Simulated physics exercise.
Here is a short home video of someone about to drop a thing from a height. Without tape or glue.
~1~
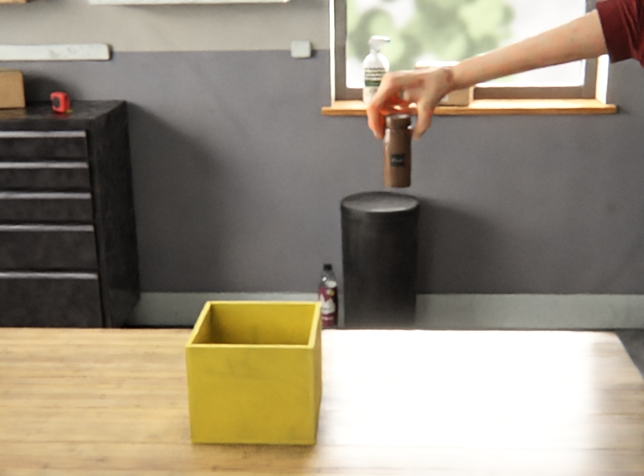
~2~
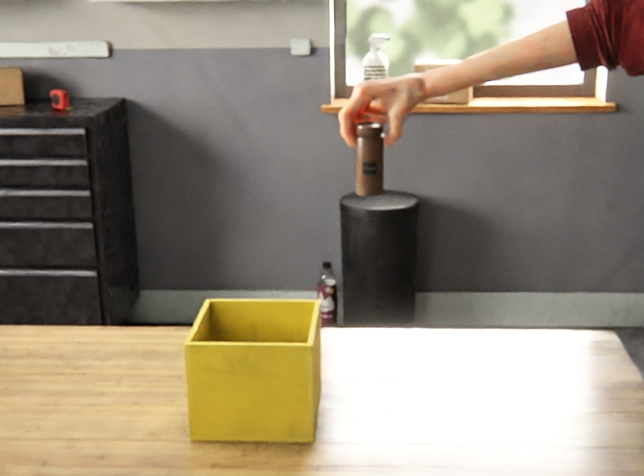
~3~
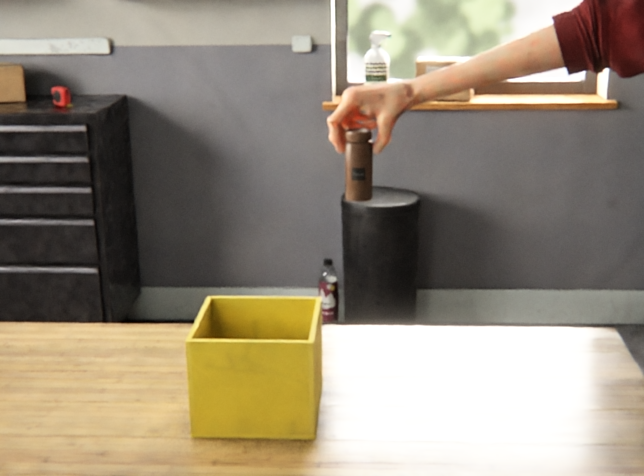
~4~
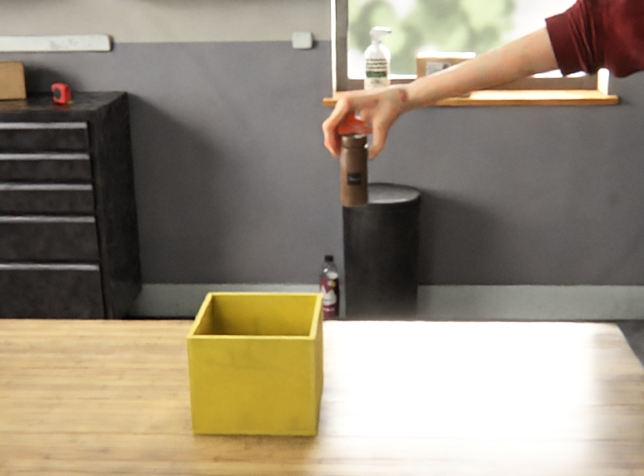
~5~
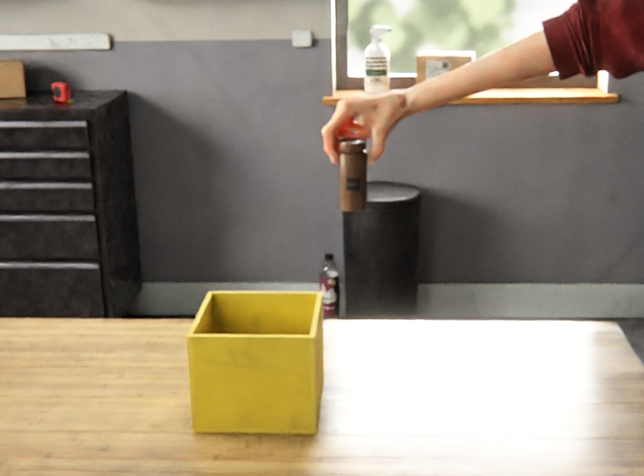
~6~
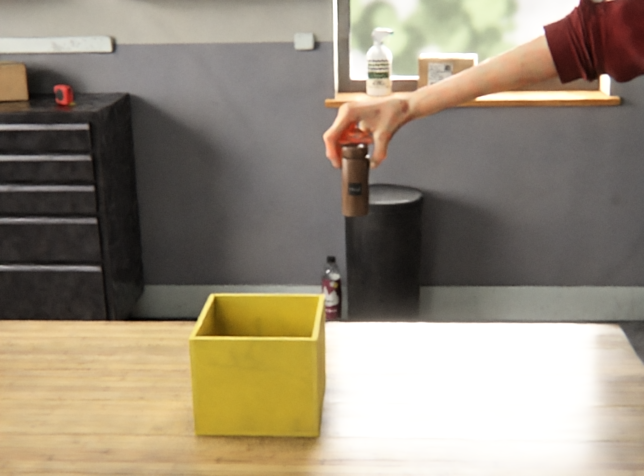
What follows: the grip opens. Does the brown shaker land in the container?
No - chances are it will go astray on the way down.
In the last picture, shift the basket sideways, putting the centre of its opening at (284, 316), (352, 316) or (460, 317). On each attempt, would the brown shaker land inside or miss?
Stays out; falls in; stays out.
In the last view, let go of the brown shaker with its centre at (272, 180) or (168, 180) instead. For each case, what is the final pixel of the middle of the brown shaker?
Near (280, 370) and (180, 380).
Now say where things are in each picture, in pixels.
The first frame shows still on the way; brown shaker (398, 151); basket (259, 369).
The second frame shows still on the way; brown shaker (370, 159); basket (258, 367).
The third frame shows still on the way; brown shaker (359, 165); basket (259, 364).
The fourth frame shows still on the way; brown shaker (354, 169); basket (260, 361).
The fifth frame shows still on the way; brown shaker (353, 174); basket (260, 359).
The sixth frame shows in place, still held; brown shaker (355, 180); basket (262, 362).
Then, 0.16 s later than the last frame, brown shaker shifted well along near (356, 223).
Then, 0.26 s later than the last frame, brown shaker dropping near (357, 322).
When it is over, the brown shaker falls beside it, near (357, 379).
